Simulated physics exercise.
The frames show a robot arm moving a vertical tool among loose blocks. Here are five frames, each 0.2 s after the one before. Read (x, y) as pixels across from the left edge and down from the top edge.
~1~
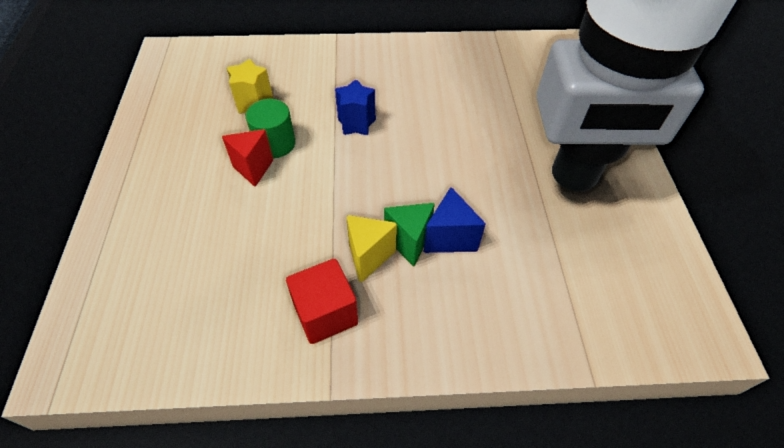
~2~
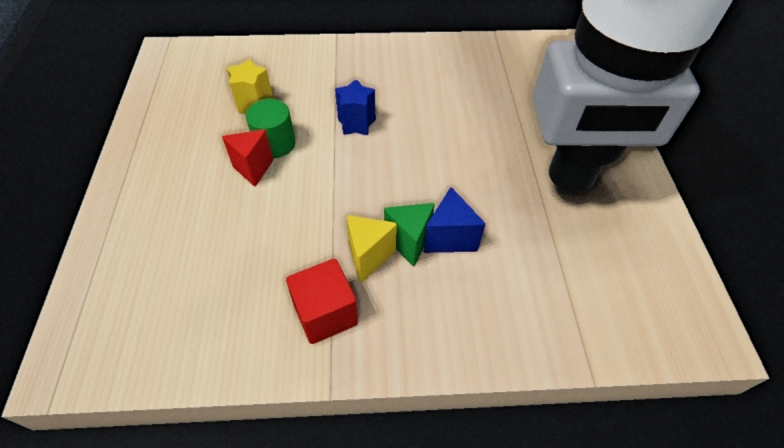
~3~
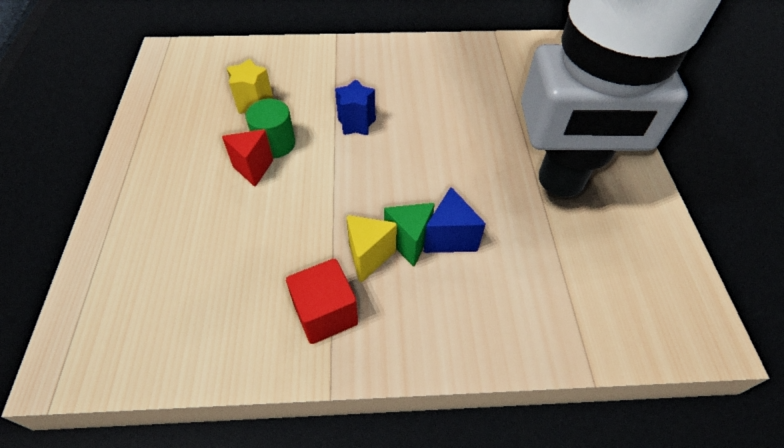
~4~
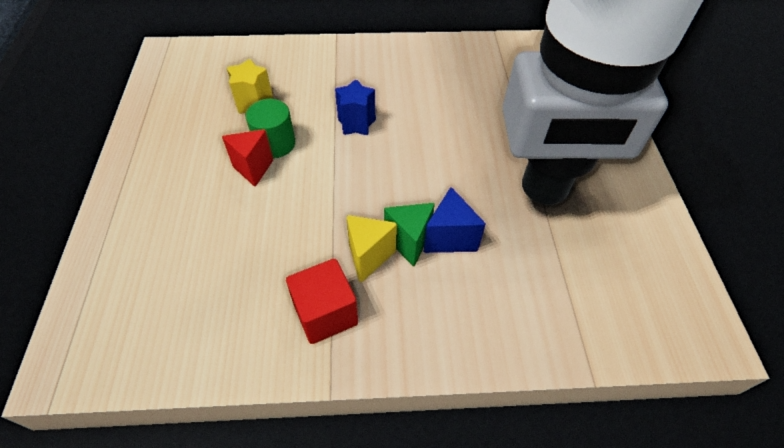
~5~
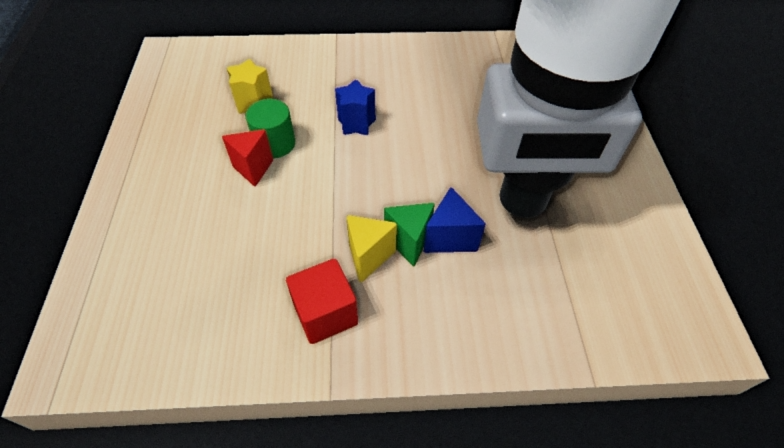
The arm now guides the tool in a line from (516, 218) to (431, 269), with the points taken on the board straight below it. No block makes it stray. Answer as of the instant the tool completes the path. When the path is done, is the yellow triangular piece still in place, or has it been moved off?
The block in question is displaced by the end.
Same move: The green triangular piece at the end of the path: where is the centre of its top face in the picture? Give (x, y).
Its top centre lands on (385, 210).
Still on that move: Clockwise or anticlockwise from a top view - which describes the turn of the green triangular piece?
It turns clockwise.
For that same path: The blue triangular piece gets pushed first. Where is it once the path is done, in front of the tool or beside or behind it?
Most likely the blue triangular piece stays ahead.
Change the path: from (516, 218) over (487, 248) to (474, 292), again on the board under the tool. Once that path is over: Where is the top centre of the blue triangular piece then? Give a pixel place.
The spot you're after is about (446, 233) in the image.
The first path, step by step. Halfway along, tool (478, 226); yellow triangular piece (358, 232), turned 15° anticlockwise; green triangular piece (399, 215), turned 20° clockwise; blue triangular piece (437, 221), turned 15° clockwise.
At the end, tool (433, 253); red four-sided block unmoved; yellow triangular piece (341, 230), turned 35° anticlockwise; green triangular piece (385, 210), turned 45° clockwise; blue triangular piece (390, 239), turned 45° clockwise.
